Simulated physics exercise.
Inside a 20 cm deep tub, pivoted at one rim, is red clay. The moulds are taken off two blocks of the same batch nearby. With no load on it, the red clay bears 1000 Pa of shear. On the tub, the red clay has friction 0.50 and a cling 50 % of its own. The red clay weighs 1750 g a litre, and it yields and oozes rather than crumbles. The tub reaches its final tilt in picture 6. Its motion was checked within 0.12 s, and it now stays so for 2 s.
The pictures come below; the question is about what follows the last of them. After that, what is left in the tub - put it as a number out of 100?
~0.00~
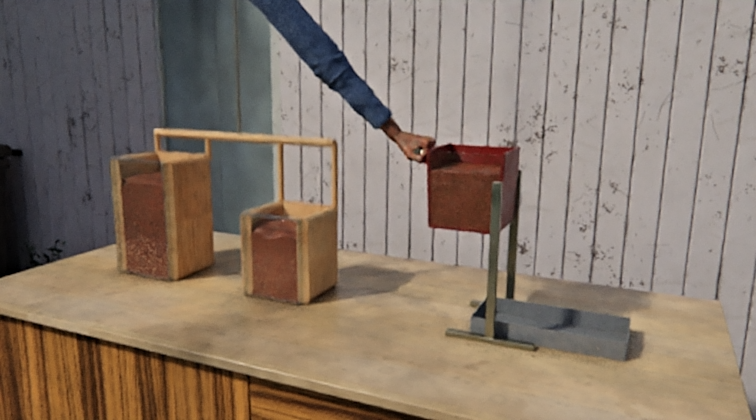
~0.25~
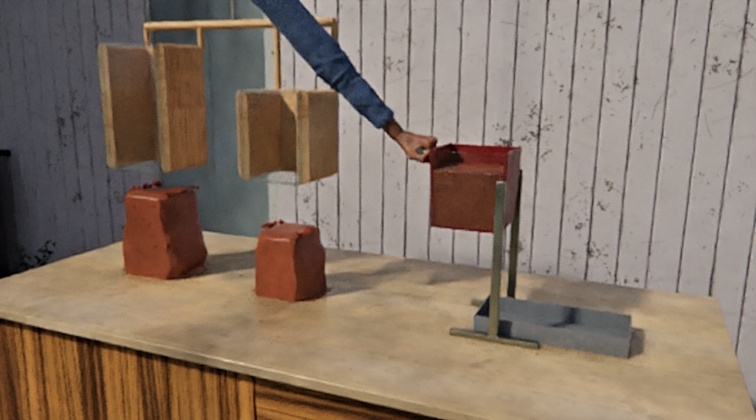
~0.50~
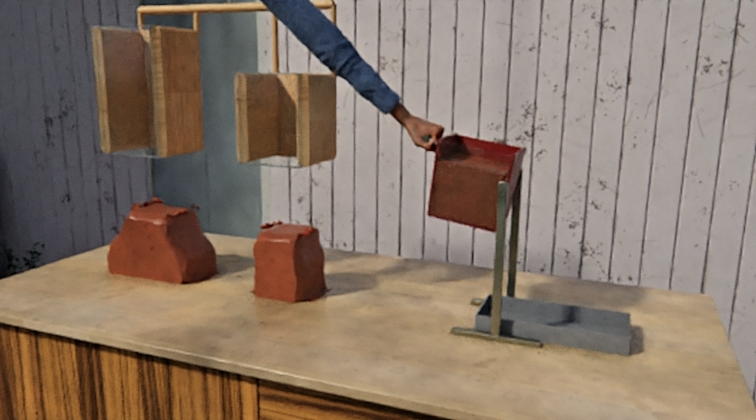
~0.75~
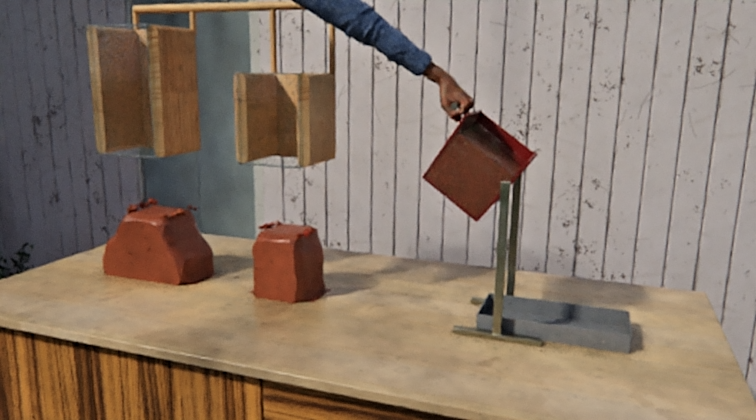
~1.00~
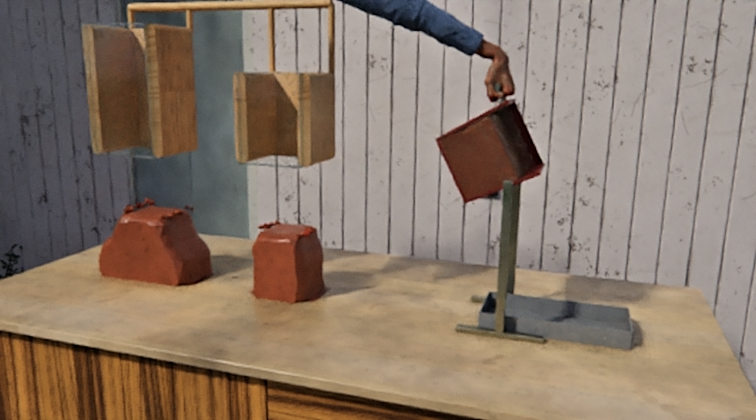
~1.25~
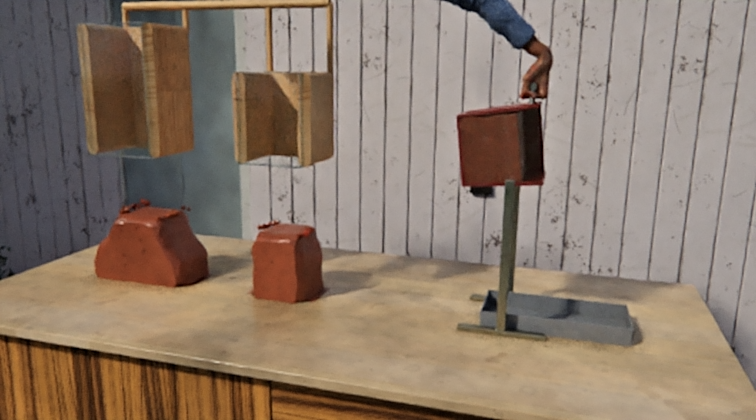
It works out at about 100 in every hundred.
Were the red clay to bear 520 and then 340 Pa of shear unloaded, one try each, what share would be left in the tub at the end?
In order: Around 100 % and around 75 %.
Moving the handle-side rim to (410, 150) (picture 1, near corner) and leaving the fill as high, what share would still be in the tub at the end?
Some 100 percent would still be in the tub at the end.
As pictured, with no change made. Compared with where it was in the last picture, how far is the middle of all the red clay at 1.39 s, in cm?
About 0 cm.
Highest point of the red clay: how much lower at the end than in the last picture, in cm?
Roughly 0 cm.
After 1.39 s, the tub is at 83 degrees and holds 100 %.
After 1.56 s, the tub is at 83 degrees and holds 100 %.
After 1.73 s, the tub is at 83 degrees and holds 100 %.
After 1.90 s, the tub is at 83 degrees and holds 100 %.
After 3.25 s, the tub is at 83 degrees and holds 100 %.
